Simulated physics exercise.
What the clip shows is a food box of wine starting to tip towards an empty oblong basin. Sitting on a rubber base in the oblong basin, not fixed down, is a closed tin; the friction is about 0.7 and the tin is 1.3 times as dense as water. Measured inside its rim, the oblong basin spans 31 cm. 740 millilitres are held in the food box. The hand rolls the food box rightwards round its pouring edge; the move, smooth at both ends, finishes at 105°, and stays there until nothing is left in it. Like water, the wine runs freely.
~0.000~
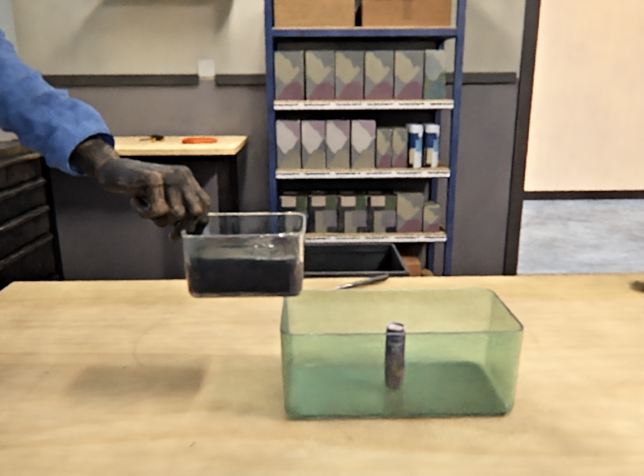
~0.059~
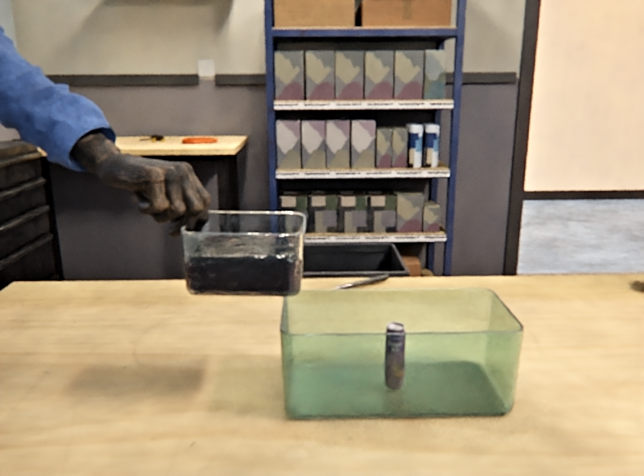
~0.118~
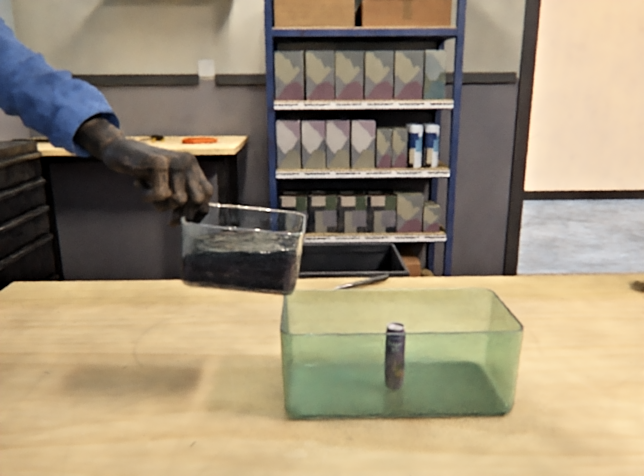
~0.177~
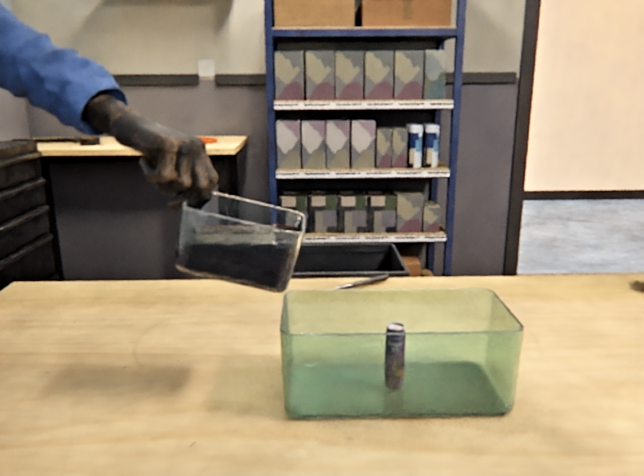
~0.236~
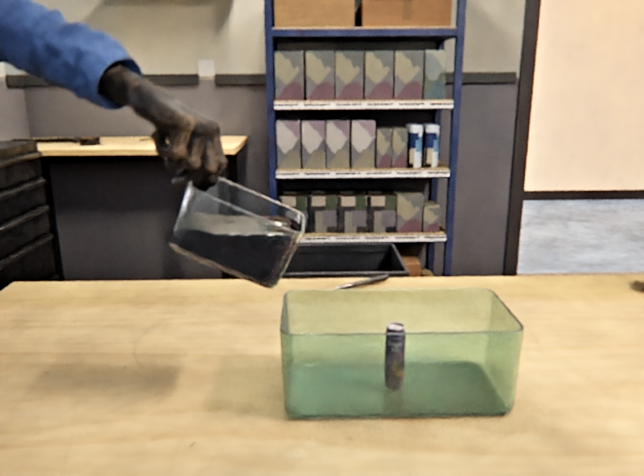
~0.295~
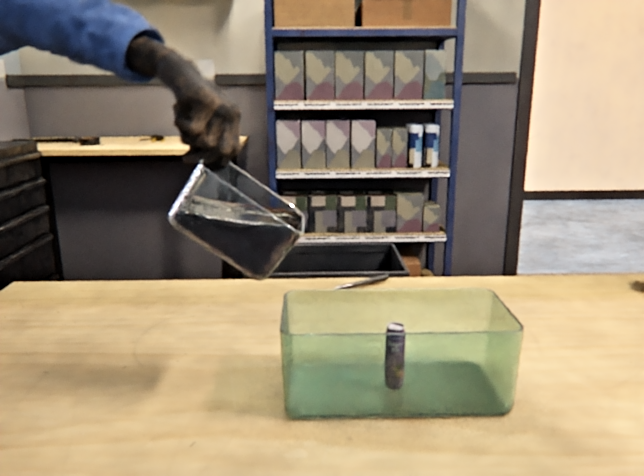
A gloved hand tilts a clear box of dark liquid rightwards above a greenish basin.
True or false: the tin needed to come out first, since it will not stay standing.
True.
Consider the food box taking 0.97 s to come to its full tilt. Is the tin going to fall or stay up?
In that case the tin overturns.
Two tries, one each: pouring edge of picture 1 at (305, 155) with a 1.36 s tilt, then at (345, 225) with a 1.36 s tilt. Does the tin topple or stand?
In the first try it remains standing; in the second it remains standing.
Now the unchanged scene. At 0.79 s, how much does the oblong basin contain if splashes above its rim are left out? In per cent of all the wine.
The share is close to 82 percent.
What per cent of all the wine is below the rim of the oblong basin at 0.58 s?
Some 9 per cent.
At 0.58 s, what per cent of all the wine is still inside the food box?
Close to 38 in a hundred.
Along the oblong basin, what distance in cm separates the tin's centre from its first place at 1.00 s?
About 6 cm.
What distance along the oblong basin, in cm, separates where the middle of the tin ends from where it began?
Looks like roughly 6.5 cm in total.
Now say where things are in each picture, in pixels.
In the first frame, it leans 0°; its right rim is at (304, 225); the wine meets the walls at (194, 249) and (302, 247); the oblong basin's rim runs from (283, 312) to (507, 309); the tin's top is at (396, 329).
In the second frame, it leans 2°; its right rim is at (304, 225); the wine meets the walls at (194, 247) and (301, 245).
In the third frame, it leans 6°; its right rim is at (304, 225); the wine meets the walls at (191, 243) and (300, 240).
In the fourth frame, it leans 14°; its right rim is at (303, 225); the wine meets the walls at (186, 235) and (299, 234).
In the fifth frame, it leans 24°; its right rim is at (303, 225); the wine meets the walls at (182, 221) and (299, 227).
In the sixth frame, it leans 36°; its right rim is at (302, 225); the wine meets the walls at (179, 204) and (301, 219).
By 0.58 s the tilt is 93° and 38 per cent is still to pour; the tin stands where it began.
By 0.79 s the tilt is 105° and 5 per cent is still to pour; the tin leans 43°.
By 1.00 s the tilt is 105° and 0 per cent is still to pour; the tin lies on its side.
By 1.24 s the tilt is 105° and 0 per cent is still to pour; the tin lies on its side.
At rest the tin lies on its side.
